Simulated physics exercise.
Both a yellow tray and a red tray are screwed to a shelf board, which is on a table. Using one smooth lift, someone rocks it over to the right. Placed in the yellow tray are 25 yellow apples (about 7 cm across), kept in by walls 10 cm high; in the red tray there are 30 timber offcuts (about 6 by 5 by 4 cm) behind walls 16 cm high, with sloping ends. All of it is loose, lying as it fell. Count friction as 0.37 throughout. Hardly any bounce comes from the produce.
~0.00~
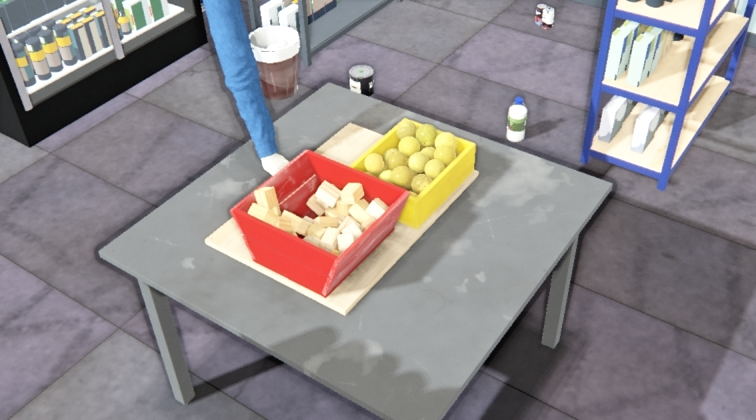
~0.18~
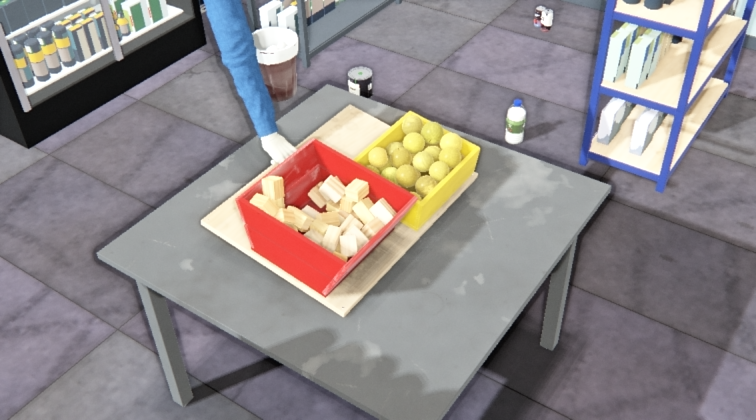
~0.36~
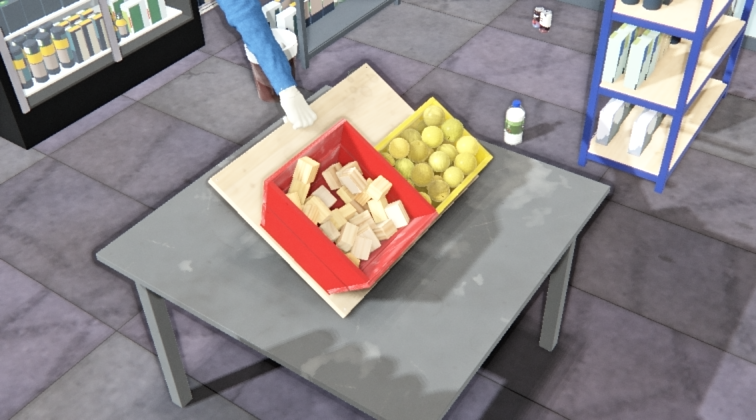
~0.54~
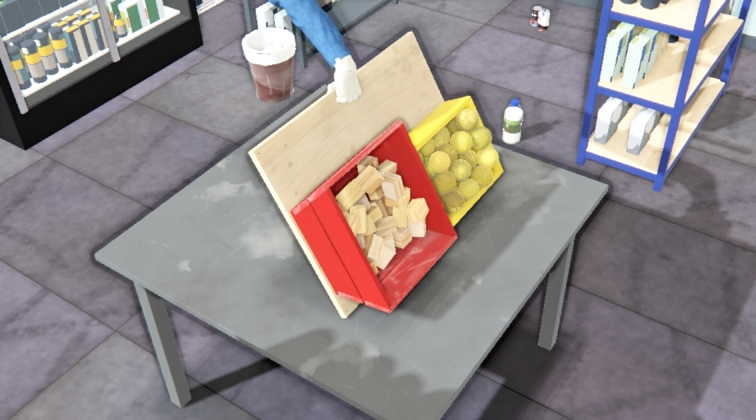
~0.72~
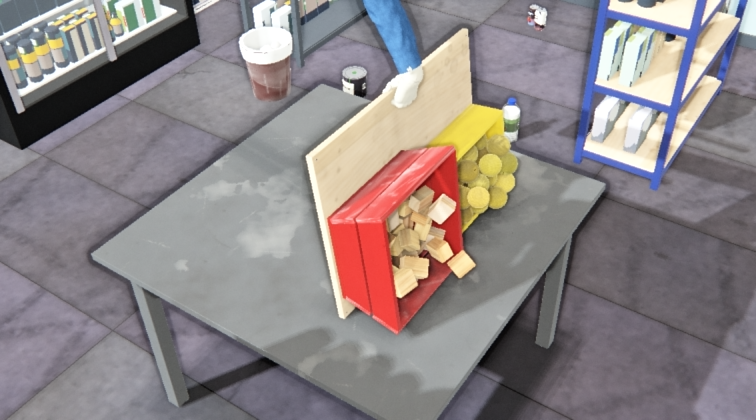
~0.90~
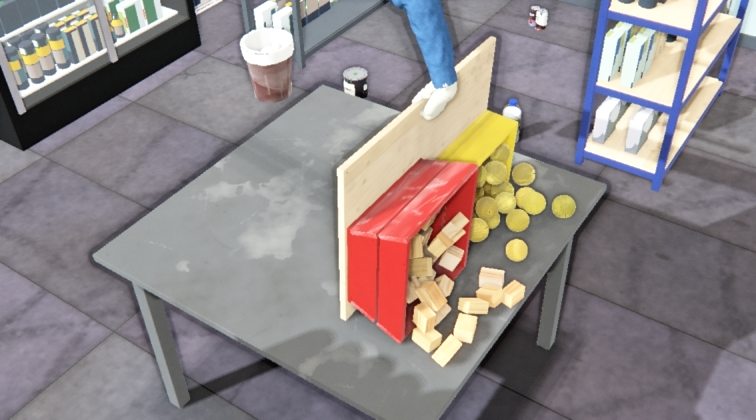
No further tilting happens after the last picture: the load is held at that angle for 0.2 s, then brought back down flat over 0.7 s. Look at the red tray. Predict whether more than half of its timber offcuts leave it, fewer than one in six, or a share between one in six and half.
More than half leave it.
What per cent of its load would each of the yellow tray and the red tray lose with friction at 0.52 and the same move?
Then the yellow tray sheds 80 per cent, while the red tray sheds 80 per cent.
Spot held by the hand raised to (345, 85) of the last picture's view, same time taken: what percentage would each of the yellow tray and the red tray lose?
In that setup the yellow tray sheds 20 per cent of its load, while the red tray sheds 10 per cent.
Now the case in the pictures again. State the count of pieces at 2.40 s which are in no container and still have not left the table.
Count: Around 30.
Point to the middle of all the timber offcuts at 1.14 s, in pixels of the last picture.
Centred roughly at (462, 304).
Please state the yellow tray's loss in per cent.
About: Yellow tray 80 per cent.
After 1.14 s, tilt 92°; the yellow tray is down by 16 of 25 and the red tray is down by 22 of 30.
After 1.44 s, tilt 48°; the yellow tray is down by 21 of 25 and the red tray is down by 27 of 30.
After 1.86 s, tilt 0°; the yellow tray is down by 21 of 25 and the red tray is down by 27 of 30.
Final count (at 2.40 s), the yellow tray is down by 21 of 25 and the red tray is down by 27 of 30. Asked share, 27 of 30, 90 per cent.
